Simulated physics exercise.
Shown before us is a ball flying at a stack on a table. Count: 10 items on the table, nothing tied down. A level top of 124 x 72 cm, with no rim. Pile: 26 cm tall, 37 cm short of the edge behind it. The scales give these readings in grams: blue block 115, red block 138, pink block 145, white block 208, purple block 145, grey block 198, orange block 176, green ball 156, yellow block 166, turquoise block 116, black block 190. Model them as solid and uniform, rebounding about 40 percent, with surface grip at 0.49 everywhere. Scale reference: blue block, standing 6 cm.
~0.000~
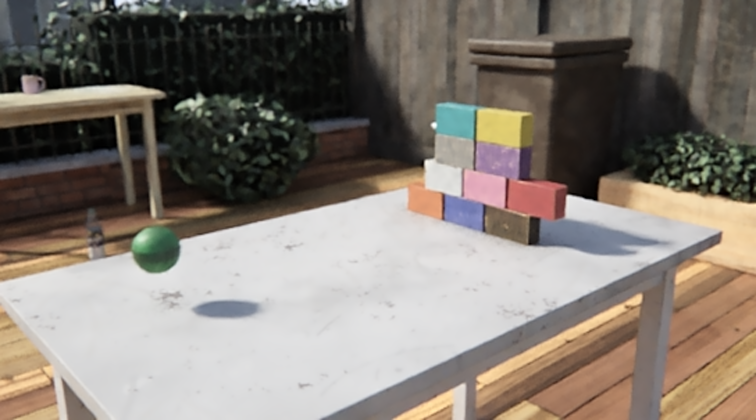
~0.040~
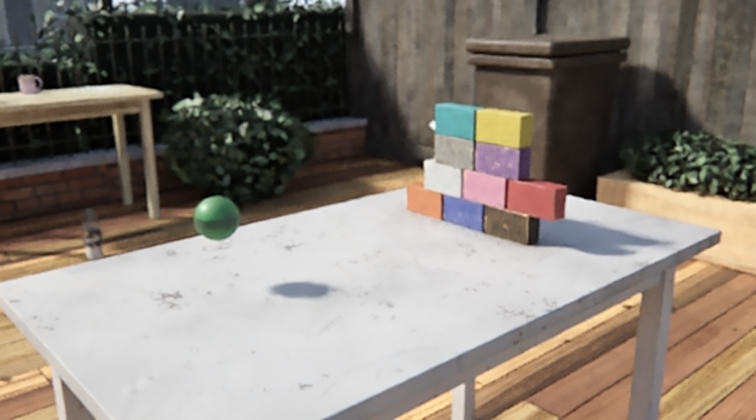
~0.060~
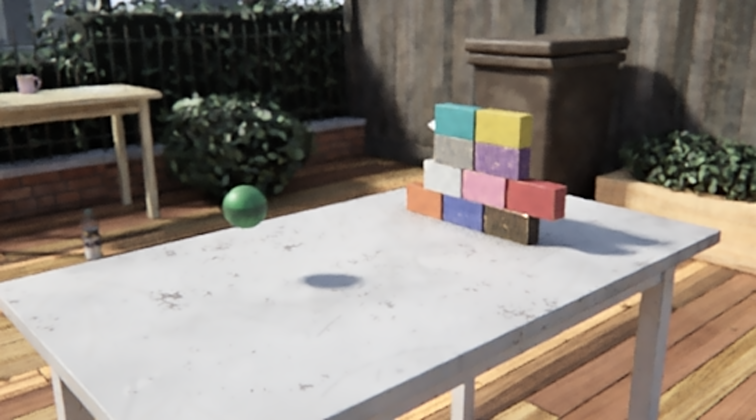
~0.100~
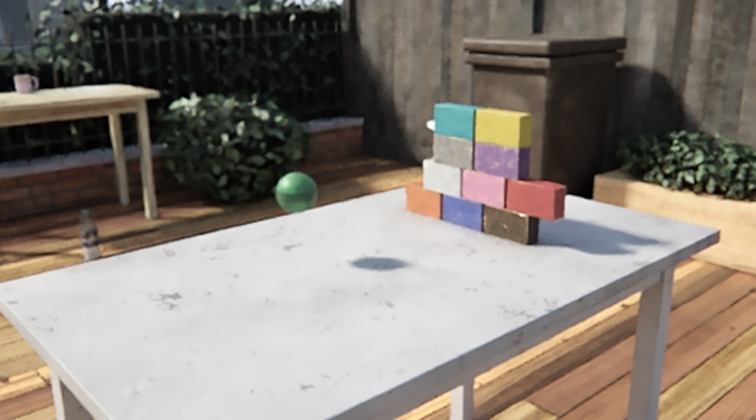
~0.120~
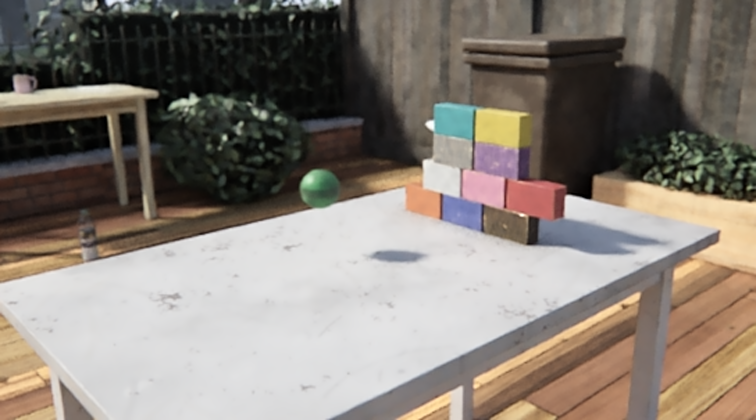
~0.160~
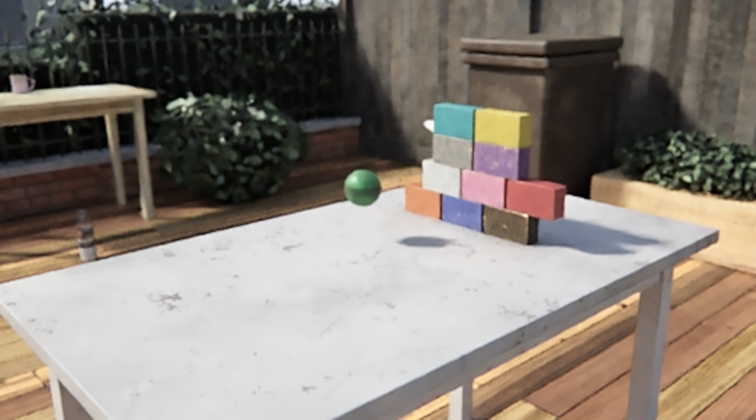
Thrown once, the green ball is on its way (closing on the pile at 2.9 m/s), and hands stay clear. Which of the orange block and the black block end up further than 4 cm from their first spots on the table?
The orange block is displaced. The black block stays near its start.
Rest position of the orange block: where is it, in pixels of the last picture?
You'll find it at about (477, 184).
By 0.26 s, green ball near (424, 201); orange block tilted 5° near (440, 196).
By 0.36 s, green ball near (425, 202); orange block 14 cm from its spot near (463, 188); white block 2 cm from its spot.
By 0.46 s, green ball near (425, 202); orange block 19 cm from its spot near (475, 184); white block 2 cm from its spot.
When it is over (1.0 s), not toppled but over 4 cm from the start, orange block; the other 9 within 4 cm of the start. End places, in pixels of the last picture, orange block near (477, 184), black block near (511, 223).
